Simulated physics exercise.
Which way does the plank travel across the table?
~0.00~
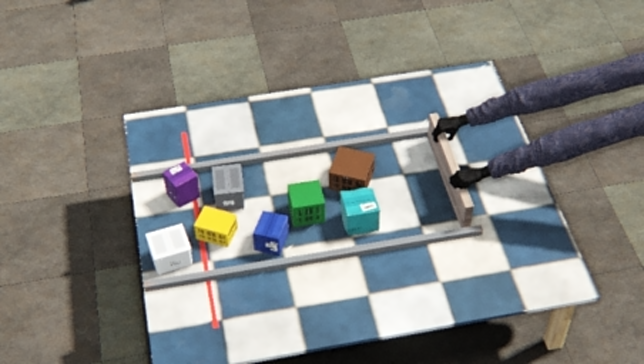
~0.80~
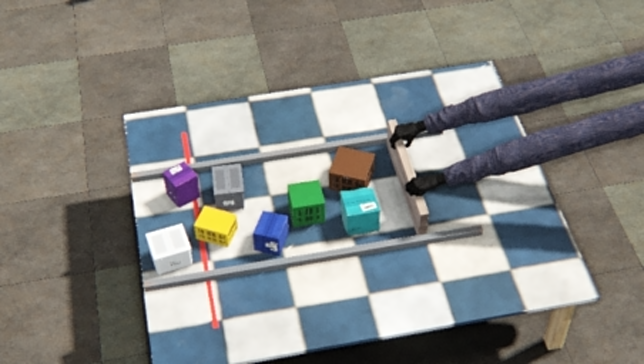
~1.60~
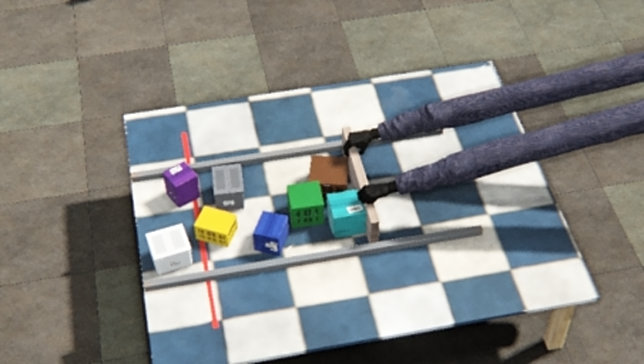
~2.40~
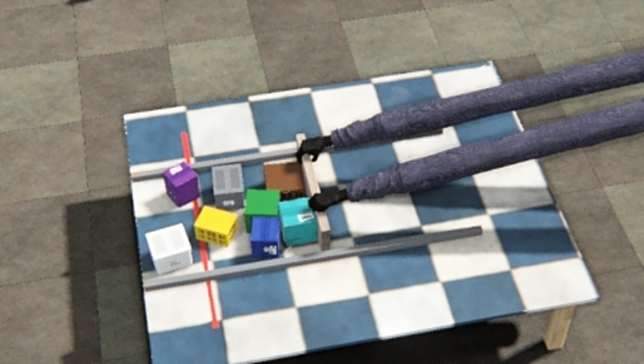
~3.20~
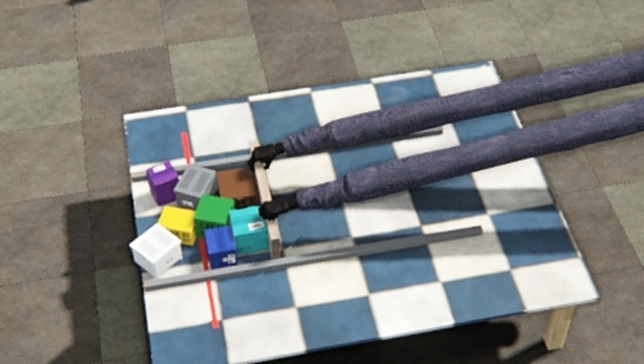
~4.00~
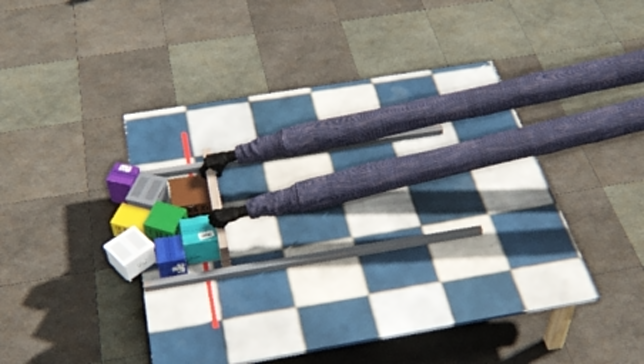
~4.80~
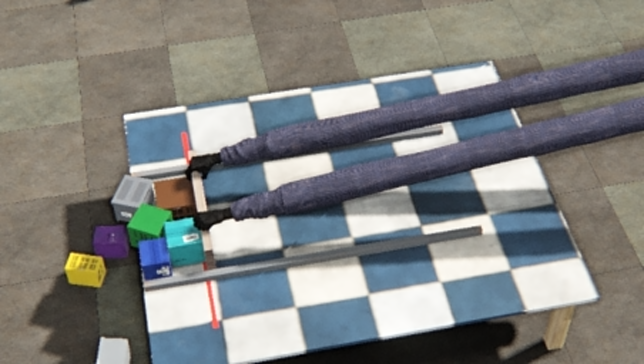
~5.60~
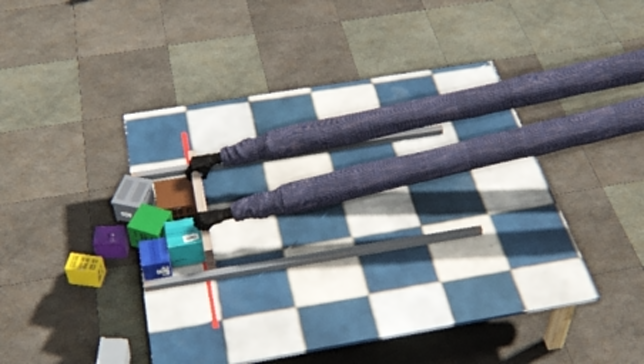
The plank travels to the left, pushed along between the two rails by the gloved hands.
